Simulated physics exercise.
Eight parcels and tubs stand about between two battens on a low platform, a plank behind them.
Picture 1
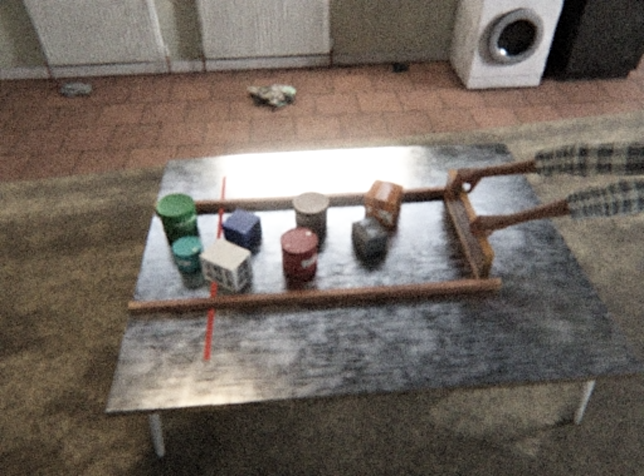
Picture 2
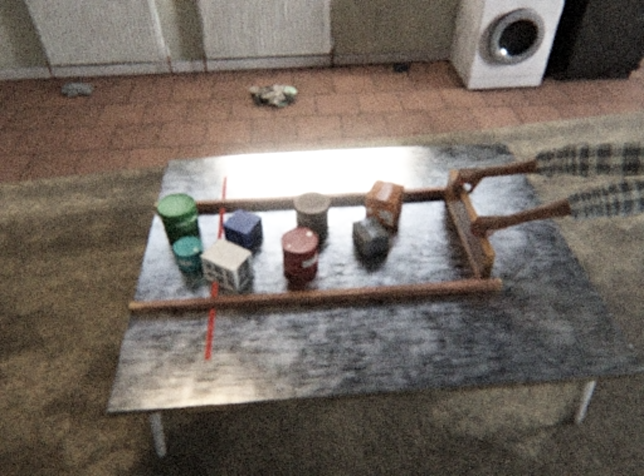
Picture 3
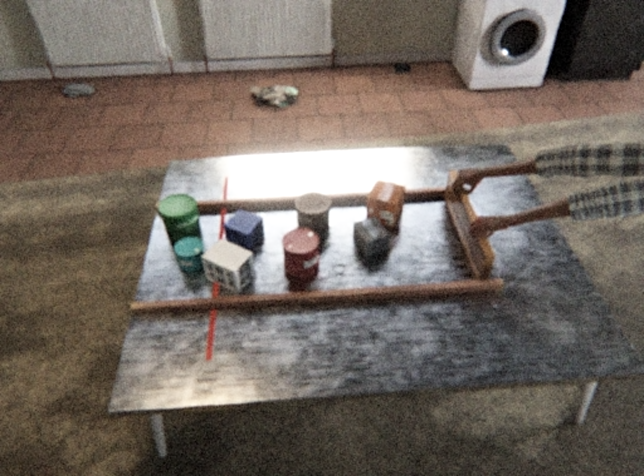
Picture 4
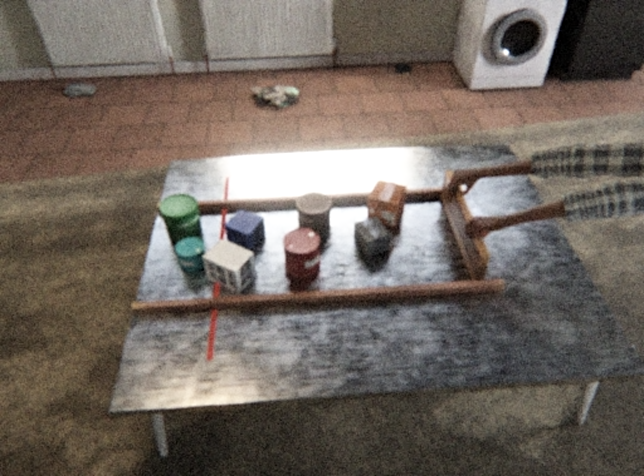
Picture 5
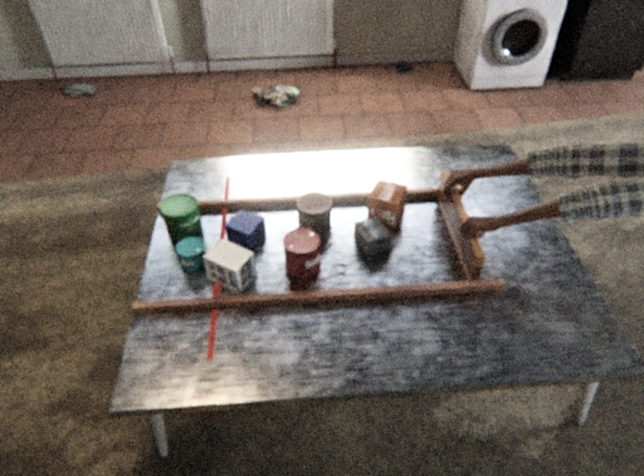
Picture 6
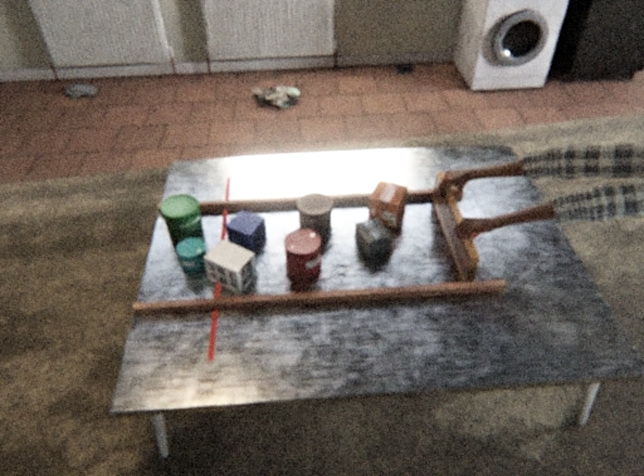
Two hands gripping a wooden plank at the right slid it slightly left between two wooden strips on a dark table, while the colorful tubs and boxes in front of it stayed put.
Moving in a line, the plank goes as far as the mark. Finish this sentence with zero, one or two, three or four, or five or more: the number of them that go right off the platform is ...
The number of them that go right off the platform is one or two.
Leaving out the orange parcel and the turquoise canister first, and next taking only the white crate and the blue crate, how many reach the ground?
In the first try 0, in the other 1.
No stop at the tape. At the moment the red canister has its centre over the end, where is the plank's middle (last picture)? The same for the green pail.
Middle: Roughly (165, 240); roughly (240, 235).
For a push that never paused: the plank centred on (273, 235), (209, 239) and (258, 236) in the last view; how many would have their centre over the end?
Place by place: 0, 2 and 0.
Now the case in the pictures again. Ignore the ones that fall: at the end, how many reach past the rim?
You'd get 1.
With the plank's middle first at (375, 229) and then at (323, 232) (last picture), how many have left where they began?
The counts are 2 and 5.
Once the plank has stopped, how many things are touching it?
That makes 3.
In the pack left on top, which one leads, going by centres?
The turquoise canister winds up nearest.
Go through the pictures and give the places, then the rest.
The first picture shows green pail (178, 217); turquoise canister (189, 254); white crate (227, 265); plank (466, 222); tape (217, 251).
The second picture shows turquoise canister (190, 254); red canister (300, 252).
The third picture shows white crate (229, 266); plank (467, 223).
The fourth picture shows green pail (182, 217); blue crate (245, 228).
The fifth picture shows turquoise canister (192, 254); brown pail (315, 212).
The sixth picture shows green pail (183, 218); turquoise canister (193, 255); white crate (231, 266); plank (453, 225); tape (221, 252).
Soon after, none off yet; green pail at rest near (183, 218); turquoise canister at rest near (193, 255); white crate at rest near (231, 266).
Then, none off yet; green pail moved a little near (179, 218); turquoise canister moved a little near (186, 258); white crate moved about its own width near (205, 272).
By the end, the number that fall off is one or two; fallen, green pail.
